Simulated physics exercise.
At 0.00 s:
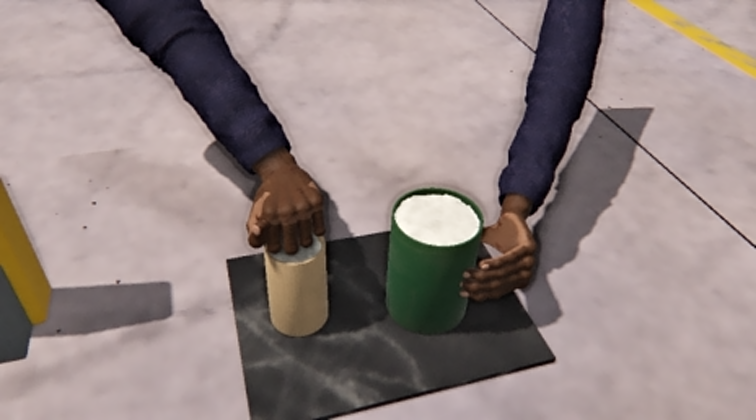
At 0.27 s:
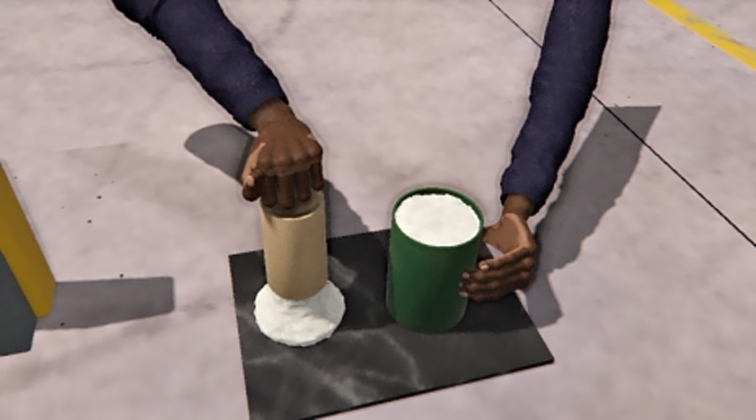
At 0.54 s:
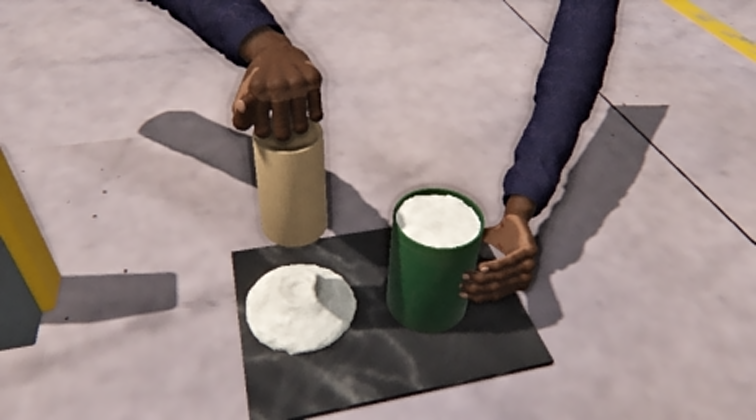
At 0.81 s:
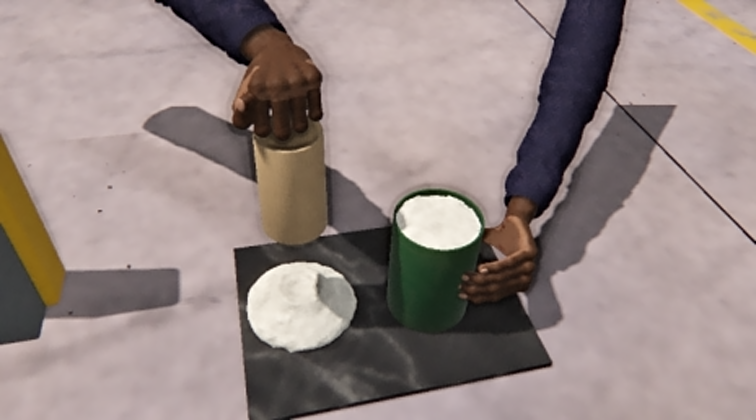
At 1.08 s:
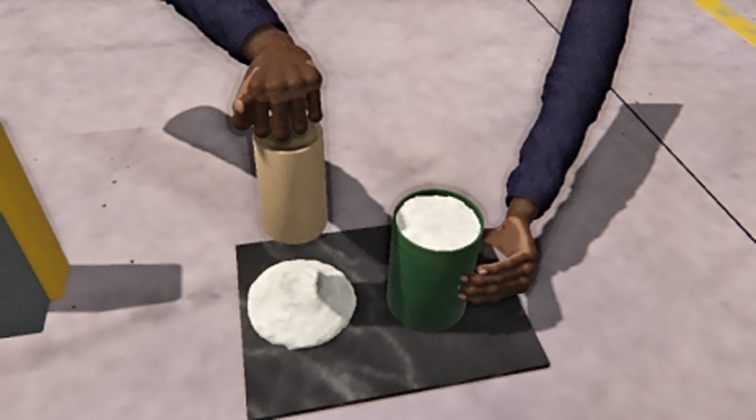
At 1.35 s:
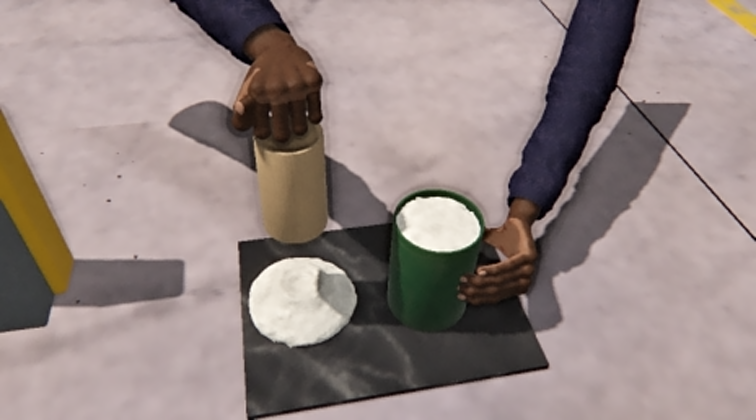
A dark-skinned hand in a navy sleeve lifts a tan cylinder off a dark veined plate, leaving white paste that slumps into a low mound, then holds the cylinder raised just behind it. Another hand stays beside a green cylinder filled with white paste on the right. Seen from above on a pale floor with yellow at the edges, the view drifts very slightly.
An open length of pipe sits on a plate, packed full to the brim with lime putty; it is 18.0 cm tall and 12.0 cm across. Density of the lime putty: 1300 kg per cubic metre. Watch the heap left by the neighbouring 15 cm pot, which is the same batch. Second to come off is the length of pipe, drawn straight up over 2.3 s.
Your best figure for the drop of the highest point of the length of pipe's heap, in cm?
Around 11 centimetres.
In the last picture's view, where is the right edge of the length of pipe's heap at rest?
Roughly at pixel (511, 315).
By 1.9 s, the length of pipe is up 3.9 cm; the lime putty has come down 3.5 cm to 14 cm and is 20 cm wide.
By 2.5 s, the length of pipe is up 11 cm; the lime putty has come down 11 cm to 6.8 cm and is 27 cm wide.
By 3.1 s, the length of pipe is up 19 cm; the lime putty has come down 11 cm to 6.7 cm and is 27 cm wide.
By 3.8 s, the length of pipe is clear; the lime putty has come down 11 cm to 6.7 cm and is 27 cm wide.
By 4.2 s, at rest, the length of pipe is clear; the lime putty has come down 11 cm to 6.7 cm and is 27 cm wide.
